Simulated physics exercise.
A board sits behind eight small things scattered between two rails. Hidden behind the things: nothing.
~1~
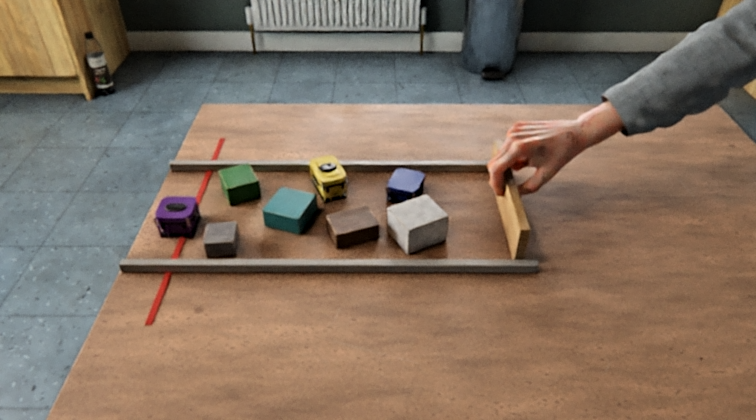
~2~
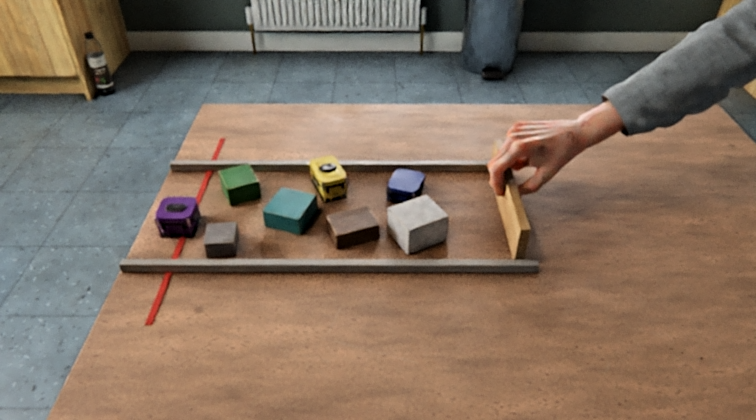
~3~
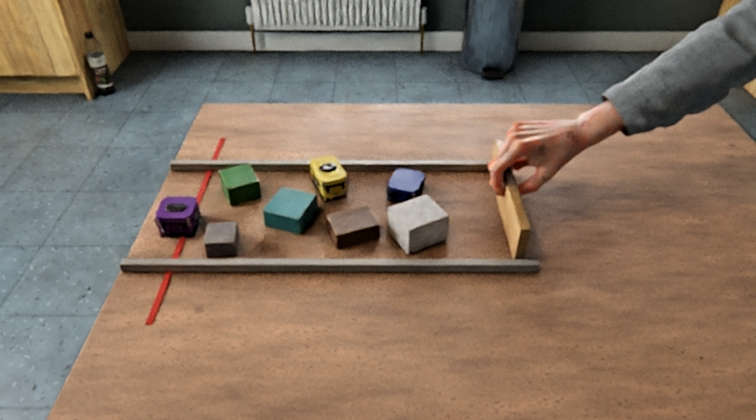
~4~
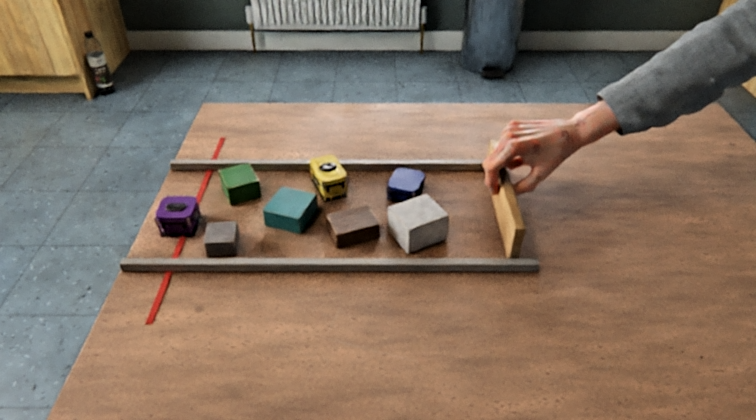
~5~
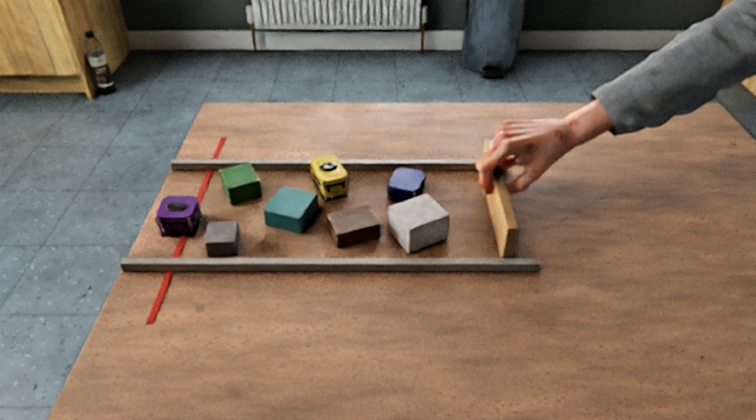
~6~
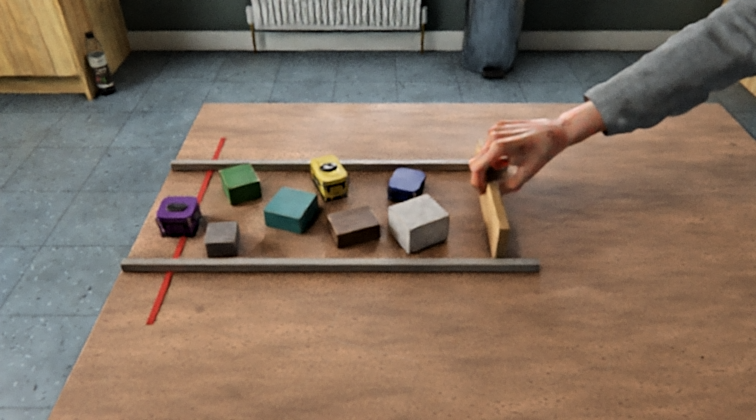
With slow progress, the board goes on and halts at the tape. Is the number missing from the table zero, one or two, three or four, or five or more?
The push knocks at least five off.
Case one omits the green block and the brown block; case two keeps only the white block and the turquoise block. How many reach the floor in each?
The number is 2 for the first case and 2 for the second.
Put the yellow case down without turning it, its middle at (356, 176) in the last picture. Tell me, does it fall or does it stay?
I reckon it remains in place.
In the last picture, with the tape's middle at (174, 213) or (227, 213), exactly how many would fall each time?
In that order 6 and 2.
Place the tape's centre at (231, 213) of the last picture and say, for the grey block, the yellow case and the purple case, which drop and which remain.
Note: Grey block drops down; yellow case remains; purple case drops down.
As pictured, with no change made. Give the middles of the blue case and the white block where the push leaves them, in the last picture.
Middles: Around (185, 188) and around (163, 215).
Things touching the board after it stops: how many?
Number in contact with it: 2.
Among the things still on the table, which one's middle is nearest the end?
Result: Yellow case.
Soon after, none off yet; purple case at rest near (180, 217); grey block at rest near (223, 239); green block at rest near (241, 184).
After that, none off yet; purple case moving near (174, 217); grey block displaced about its own width near (174, 244); green block displaced about its own width near (222, 174).
In the end, the number that fall off is five or more; gone, brown block, turquoise block, green block, grey block and purple case.
